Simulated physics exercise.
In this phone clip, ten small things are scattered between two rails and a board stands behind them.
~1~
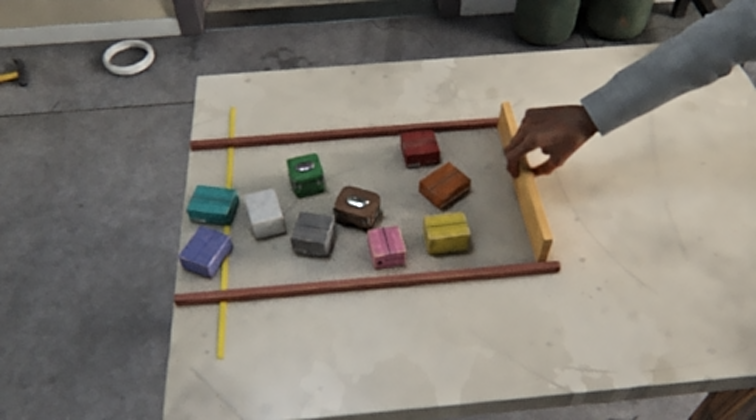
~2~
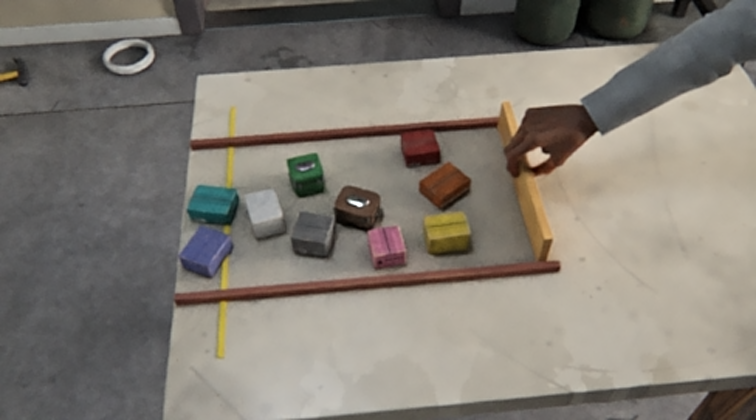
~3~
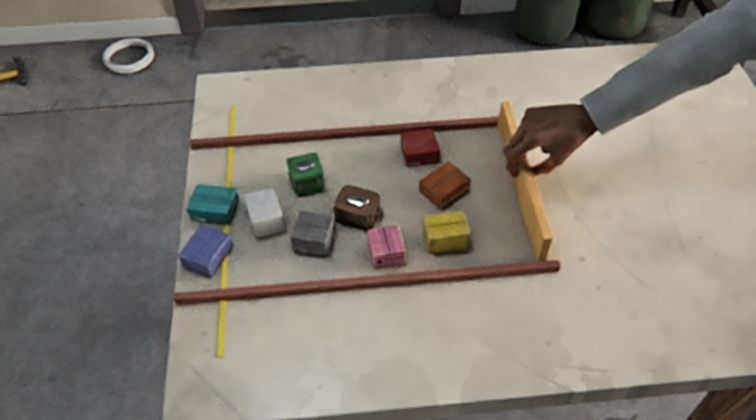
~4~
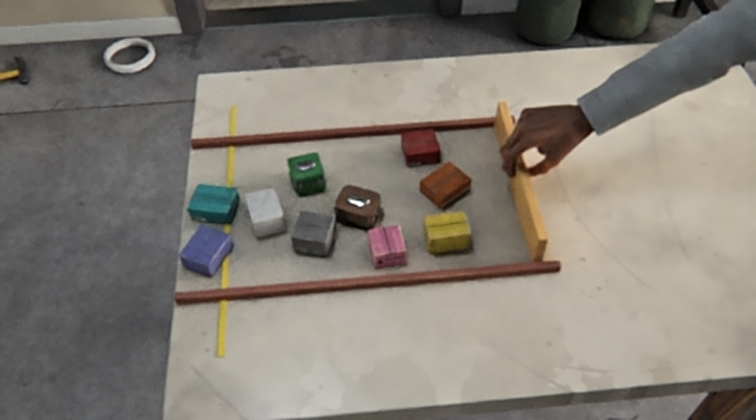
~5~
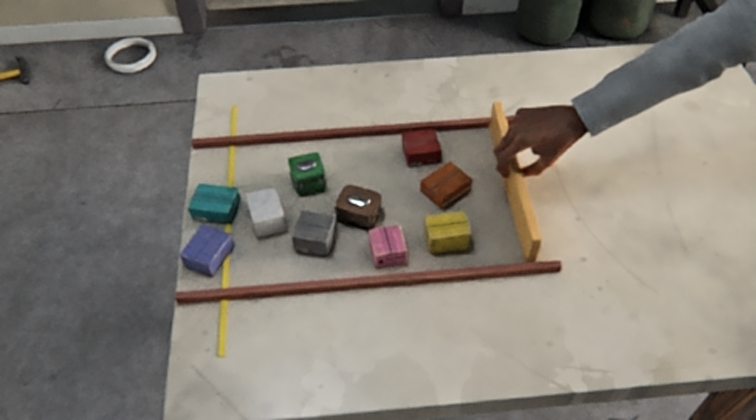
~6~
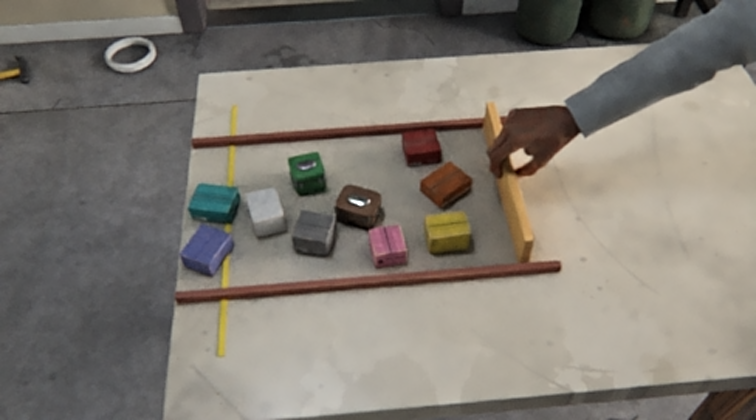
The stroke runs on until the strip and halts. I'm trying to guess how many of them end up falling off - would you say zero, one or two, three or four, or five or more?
You'd see five or more of the bits go off the end there.
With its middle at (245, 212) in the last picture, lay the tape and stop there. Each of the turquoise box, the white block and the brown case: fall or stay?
Going in order, the turquoise box goes off the edge, then the white block keeps its spot, then the brown case keeps its spot.
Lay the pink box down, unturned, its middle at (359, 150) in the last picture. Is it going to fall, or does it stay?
From that start, the object then does not stay.
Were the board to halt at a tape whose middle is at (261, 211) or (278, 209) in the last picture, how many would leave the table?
You'd find 2 and then 0 on the floor.
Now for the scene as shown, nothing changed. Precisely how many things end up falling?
6.
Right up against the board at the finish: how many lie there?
The count is 4.
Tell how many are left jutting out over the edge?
0 of them.
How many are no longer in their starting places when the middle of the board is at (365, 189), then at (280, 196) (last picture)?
The first number is 6, the next one 10.
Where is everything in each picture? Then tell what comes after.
Blue block (206, 251); turquoise box (213, 205); white block (265, 213); board (522, 178); tape (228, 215), in the first picture.
Turquoise box (213, 205); grey box (313, 234), in the second picture.
White block (265, 213); brown case (358, 208), in the third picture.
Blue block (207, 250); yellow box (446, 233), in the fourth picture.
Turquoise box (215, 203); orange box (446, 185), in the fifth picture.
Blue block (207, 250); turquoise box (215, 203); white block (266, 212); board (506, 179); tape (229, 213), in the sixth picture.
Soon after, none off yet; blue block at rest near (207, 250); turquoise box at rest near (215, 203); white block at rest near (266, 212).
Then, none off yet; blue block at rest near (207, 250); turquoise box at rest near (215, 203); white block moving near (262, 209).
By the end, the number that fall off is five or more; fallen, pink box, grey box, green case, white block, turquoise box and blue block.
